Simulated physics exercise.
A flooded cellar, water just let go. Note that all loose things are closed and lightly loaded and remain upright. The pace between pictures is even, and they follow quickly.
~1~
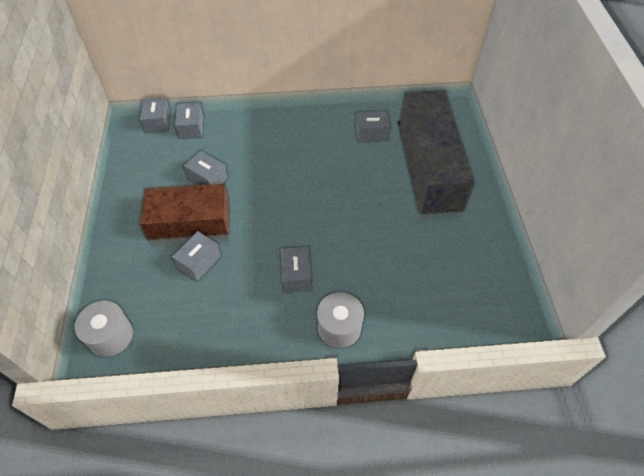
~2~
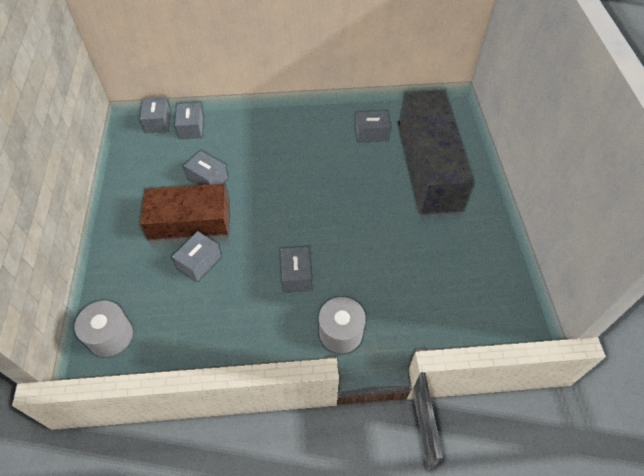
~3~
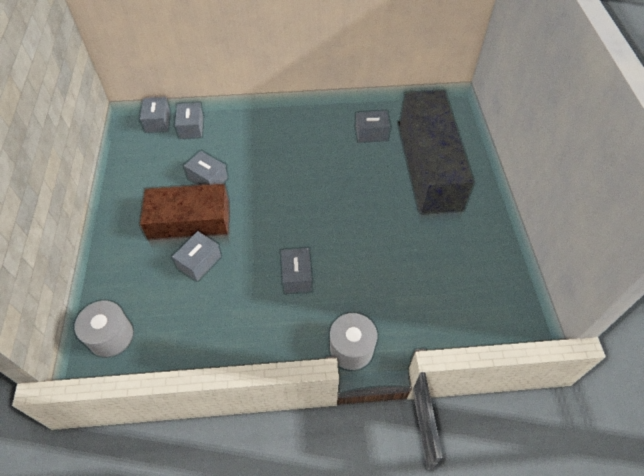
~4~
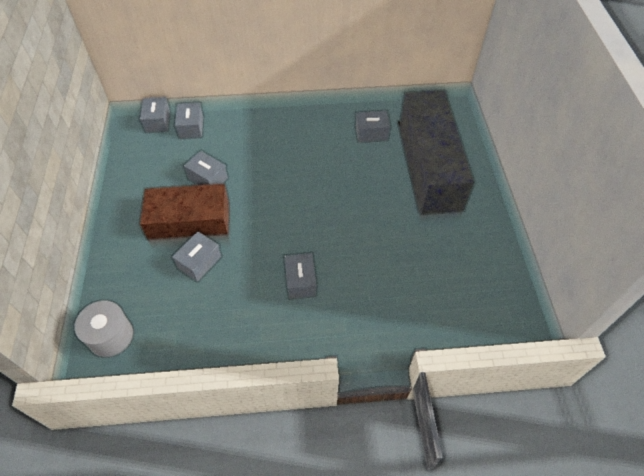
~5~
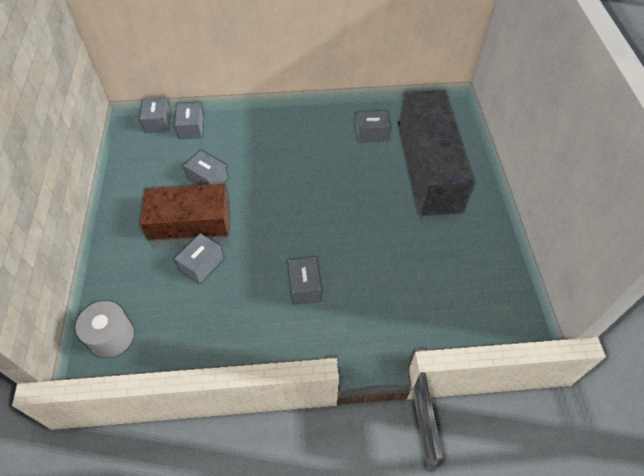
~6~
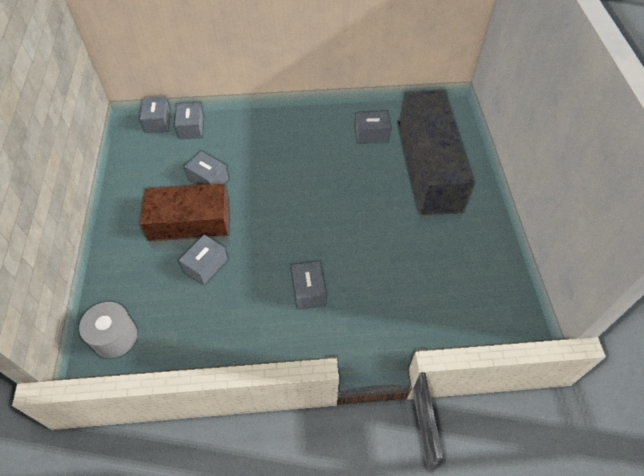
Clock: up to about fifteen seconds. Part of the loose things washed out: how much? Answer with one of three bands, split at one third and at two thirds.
Under one third.
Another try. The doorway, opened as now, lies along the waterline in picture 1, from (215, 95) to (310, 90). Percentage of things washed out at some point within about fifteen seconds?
Fraction out: Near 50 %.
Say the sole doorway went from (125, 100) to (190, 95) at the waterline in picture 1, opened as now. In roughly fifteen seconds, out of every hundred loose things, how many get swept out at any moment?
It should be close to 40 per cent.
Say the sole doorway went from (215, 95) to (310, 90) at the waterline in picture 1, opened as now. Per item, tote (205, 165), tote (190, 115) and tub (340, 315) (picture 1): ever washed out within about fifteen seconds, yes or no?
The three read escape, escape and no escape, respectively.
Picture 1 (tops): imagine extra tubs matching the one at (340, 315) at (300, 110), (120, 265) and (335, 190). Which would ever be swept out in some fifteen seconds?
Outcome for each, listed in order: Does not leave, does not leave, leaves.
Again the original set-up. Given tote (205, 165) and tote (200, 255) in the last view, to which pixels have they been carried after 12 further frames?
Estimate: First at (230, 174), second at (227, 263), approximately.
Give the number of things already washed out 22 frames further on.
I make it 2.
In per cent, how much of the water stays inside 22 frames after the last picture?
Estimate: Roughly 76 %.
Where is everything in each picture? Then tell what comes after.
In the first frame, a tote at (296, 264) floats; a tote at (195, 251), afloat; 0 of 8 have shifted.
In the second frame, a tote at (296, 264) floats; a tote at (195, 251) floats; 0 of 8 have shifted.
In the third frame, a tote at (296, 265) floats; a tote at (195, 251) floats; 1 of 8 have shifted.
In the fourth frame, a tote at (300, 270), afloat, close to its start; a tote at (195, 251) floats; 2 of 8 have shifted.
In the fifth frame, a tote at (304, 275) floats, close to its start; a tote at (198, 253) floats; 2 of 8 have shifted.
In the sixth frame, a tote at (308, 280), afloat, close to its start; a tote at (202, 254) floats, close to its start; 3 of 8 have shifted.
A moment on, 1 of 8 are out; 7 afloat.
Next, 2 of 8 are out; 6 afloat.
Later, 2 of 8 are out; 6 afloat.
In the end, 2 of 8 are out; 6 afloat.
